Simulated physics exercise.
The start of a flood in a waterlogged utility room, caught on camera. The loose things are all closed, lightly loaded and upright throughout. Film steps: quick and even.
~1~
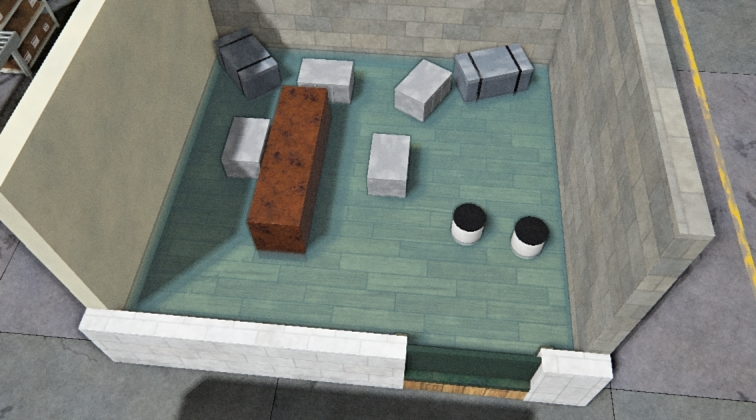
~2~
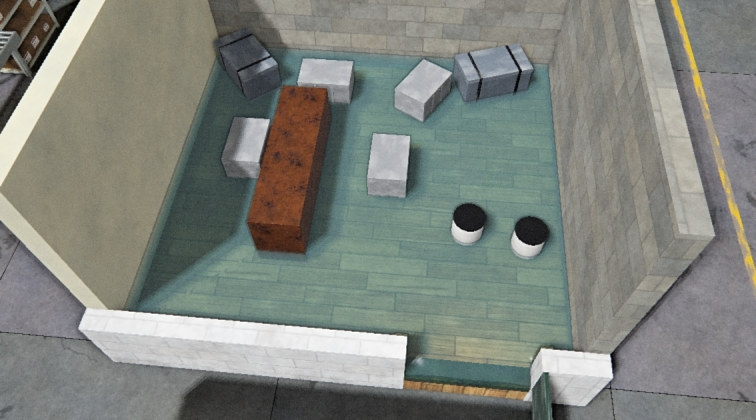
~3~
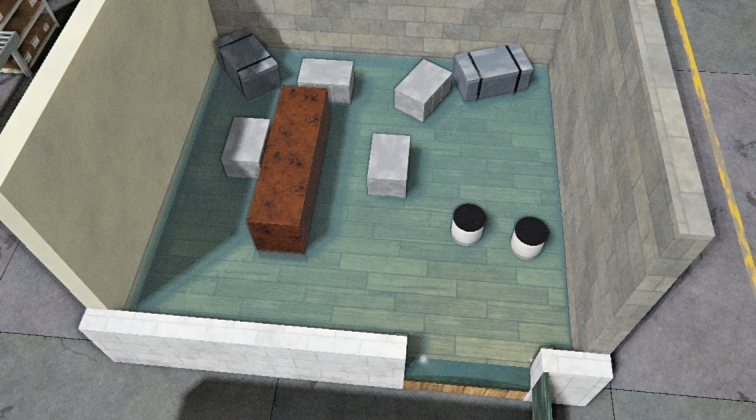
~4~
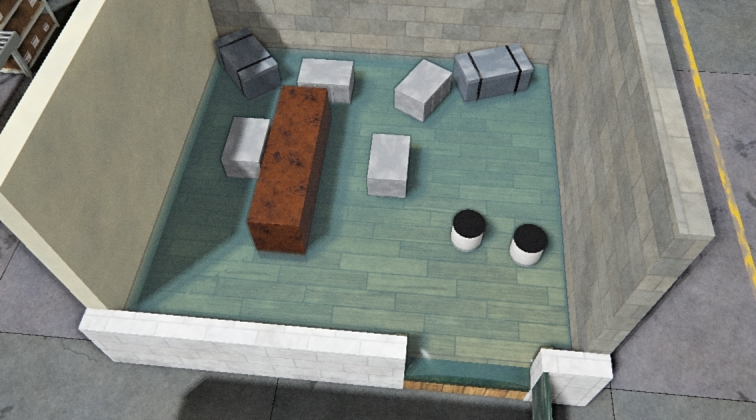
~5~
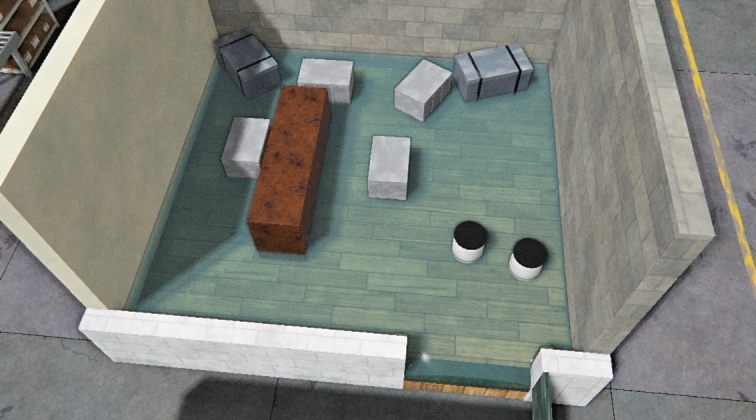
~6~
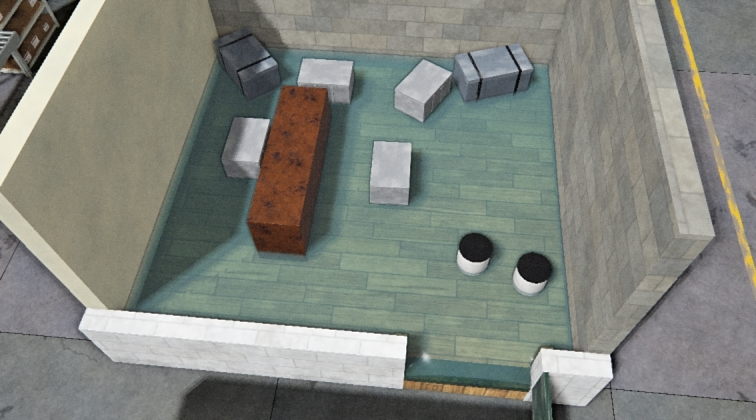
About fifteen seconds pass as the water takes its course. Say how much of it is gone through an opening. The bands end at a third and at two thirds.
My prediction is the mid band.
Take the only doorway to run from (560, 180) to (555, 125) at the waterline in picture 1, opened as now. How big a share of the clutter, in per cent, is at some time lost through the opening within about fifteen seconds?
It comes to about 20 per cent of the things.
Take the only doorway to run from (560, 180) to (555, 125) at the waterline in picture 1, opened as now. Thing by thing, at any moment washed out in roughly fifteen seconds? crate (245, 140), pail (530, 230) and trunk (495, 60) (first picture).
Item one doesn't escape, item two gets away, item three doesn't escape.
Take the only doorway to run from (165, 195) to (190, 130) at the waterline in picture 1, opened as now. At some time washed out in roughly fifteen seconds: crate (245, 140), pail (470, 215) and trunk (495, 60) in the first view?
My answer, each in turn: Lost, not lost, not lost.
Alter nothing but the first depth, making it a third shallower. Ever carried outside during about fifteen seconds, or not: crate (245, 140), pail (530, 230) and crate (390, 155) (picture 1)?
Result per object, as listed: Retained / washed away / washed away.
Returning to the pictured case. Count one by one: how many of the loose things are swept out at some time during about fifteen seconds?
The figure is 3.
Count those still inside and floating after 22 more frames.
By my count, 5.
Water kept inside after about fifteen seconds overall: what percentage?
I'd put it close to 52 percent.
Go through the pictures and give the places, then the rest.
A pail at (532, 230), afloat; a pail at (470, 217), afloat; 0 of 8 have shifted, in the first frame.
A pail at (532, 230) floats; a pail at (470, 217), afloat; 0 of 8 have shifted, in the second frame.
A pail at (532, 230) floats; a pail at (470, 217), afloat; 0 of 8 have shifted, in the third frame.
A pail at (531, 238), afloat, close to its start; a pail at (469, 223) floats, close to its start; 2 of 8 have shifted, in the fourth frame.
A pail at (530, 252), afloat, close to its start; a pail at (471, 235), afloat, close to its start; 2 of 8 have shifted, in the fifth frame.
A pail at (534, 267) floats, a stride from its start; a pail at (476, 247), afloat, a stride from its start; 3 of 8 have shifted, in the sixth frame.
A moment on, 0 of 8 are out; 8 afloat.
Next, 2 of 8 are out; 6 afloat.
Later, 3 of 8 are out; 5 afloat.
In the end, 3 of 8 are out; 5 afloat.
